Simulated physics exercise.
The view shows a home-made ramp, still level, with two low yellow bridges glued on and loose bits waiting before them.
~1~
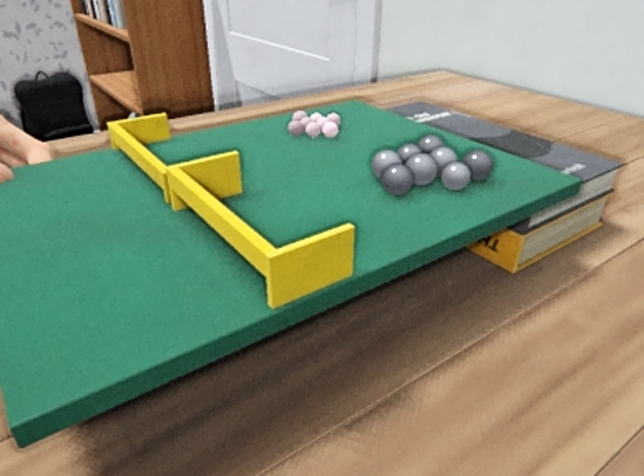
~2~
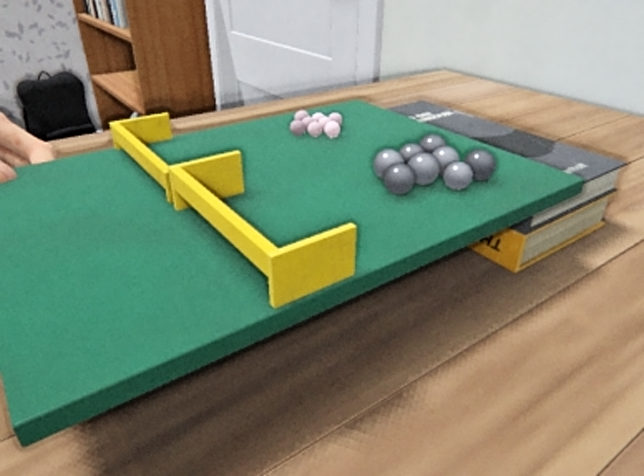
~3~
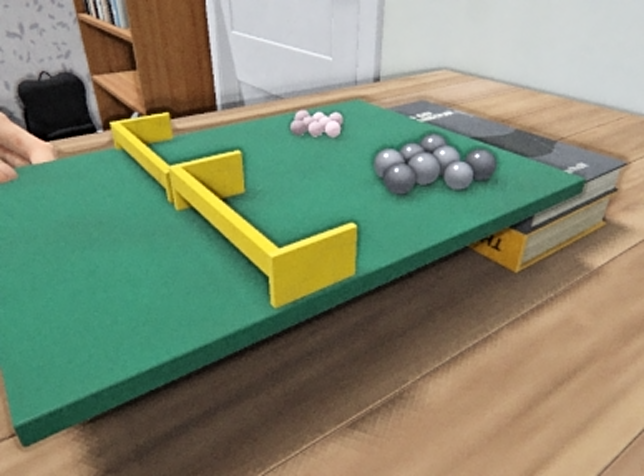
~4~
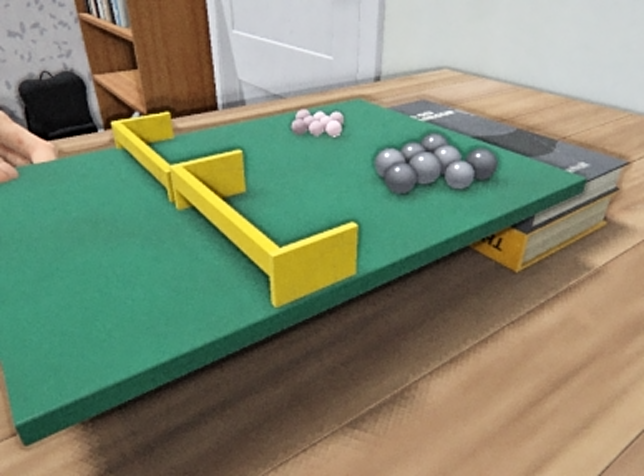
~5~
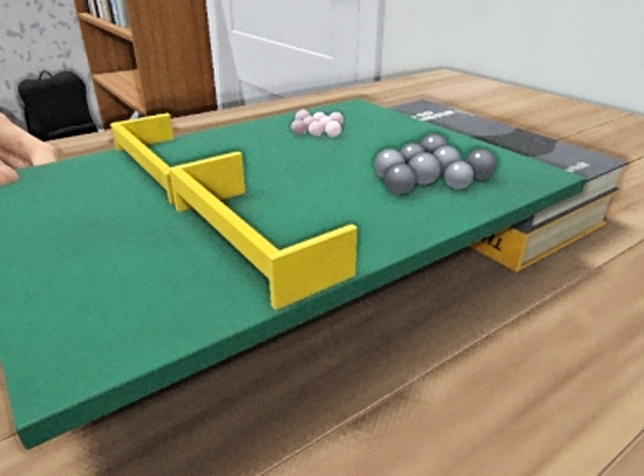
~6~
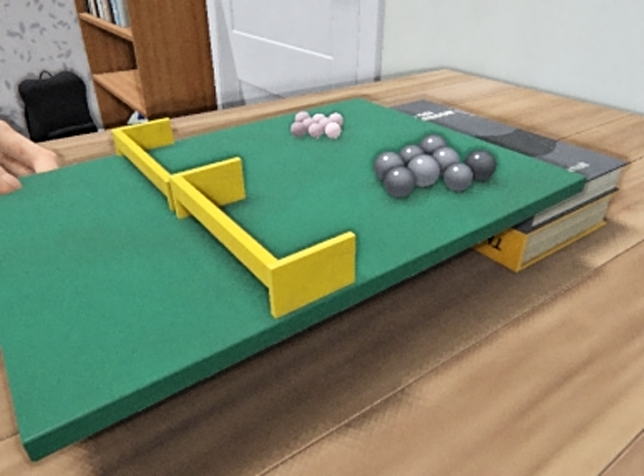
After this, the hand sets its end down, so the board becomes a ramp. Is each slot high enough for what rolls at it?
Near lot: Stopped. Far lot: Stopped.
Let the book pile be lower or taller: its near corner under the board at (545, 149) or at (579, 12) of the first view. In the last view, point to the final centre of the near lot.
(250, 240) and (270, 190).
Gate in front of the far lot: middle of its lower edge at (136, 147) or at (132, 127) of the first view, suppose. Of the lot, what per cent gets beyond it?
Roughly 100 percent, then roughly 100 percent.
Then, 0.38 s on from there, board sloping at 9°; near lot on its way down; far lot on its way down.
Then, 0.70 s on from there, board resting at 11°; near lot has reached its gate; far lot has reached its gate.
In the end, board resting at 11°; near lot gathered behind its gate; far lot gathered behind its gate.
